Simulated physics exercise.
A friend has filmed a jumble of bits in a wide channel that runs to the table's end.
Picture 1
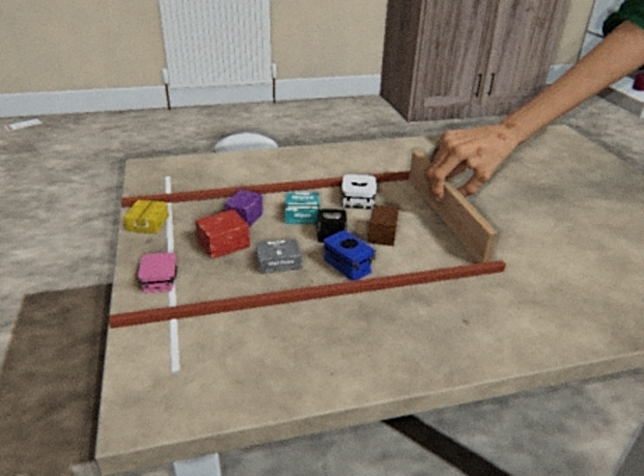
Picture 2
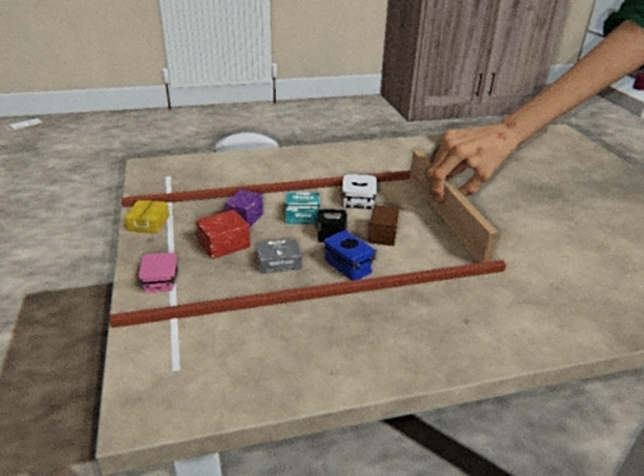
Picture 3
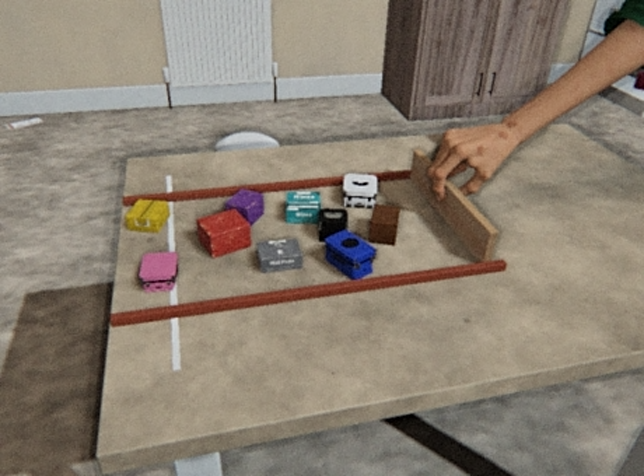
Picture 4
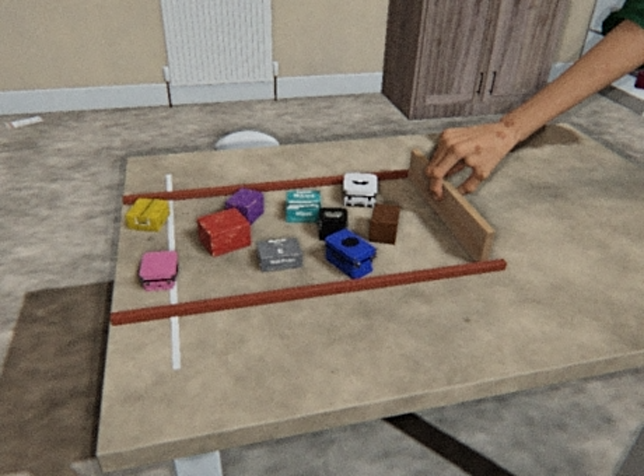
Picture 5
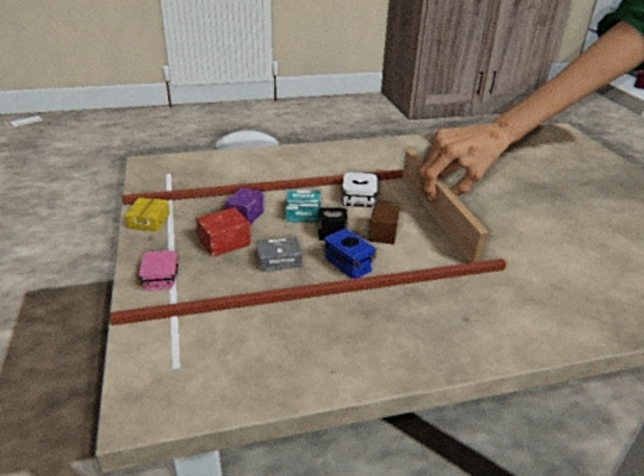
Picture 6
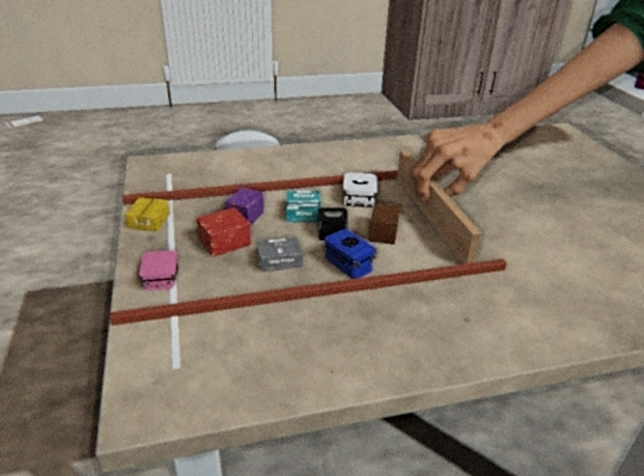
A hand gripping a wooden board slides it slightly left between red rails, while small coloured boxes and cases sit still.
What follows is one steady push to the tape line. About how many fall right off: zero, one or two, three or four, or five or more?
As it turns out, the number that fall off is five or more.
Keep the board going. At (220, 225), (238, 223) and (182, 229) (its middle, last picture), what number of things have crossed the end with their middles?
The counts: 1, 1 and 4.
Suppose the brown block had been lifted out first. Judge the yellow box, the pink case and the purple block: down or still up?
The yellow box comes down, the pink case goes over, the purple block drops off.
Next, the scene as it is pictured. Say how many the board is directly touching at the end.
That makes 3.
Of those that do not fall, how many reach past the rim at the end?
The number is 2.
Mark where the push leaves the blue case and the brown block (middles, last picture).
The blue case stops around (156, 277); the brown block around (156, 251).
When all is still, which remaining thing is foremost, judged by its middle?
It is the grey box.
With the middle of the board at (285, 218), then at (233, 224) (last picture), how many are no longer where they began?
By then 8, and 10.
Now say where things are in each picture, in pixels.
Yellow box (147, 217); pink case (159, 273); red block (223, 234); board (447, 202); tape (171, 250), in the first frame.
Pink case (159, 273); brown block (384, 225), in the second frame.
Red block (224, 233); grey box (279, 255), in the third frame.
Yellow box (149, 215); white case (360, 191), in the fourth frame.
Pink case (160, 271); purple block (245, 207), in the fifth frame.
Yellow box (149, 214); pink case (160, 271); red block (224, 232); board (433, 202); tape (172, 248), in the sixth frame.
A little later, none off yet; yellow box at rest near (149, 214); pink case at rest near (160, 271); red block at rest near (224, 232).
Next, none off yet; yellow box shifted a little near (136, 215); pink case at rest near (159, 271); red block shifted about its own width near (173, 238).
When it is over, the number that fall off is five or more; down, turquoise box, purple block, red block, pink case and yellow box.
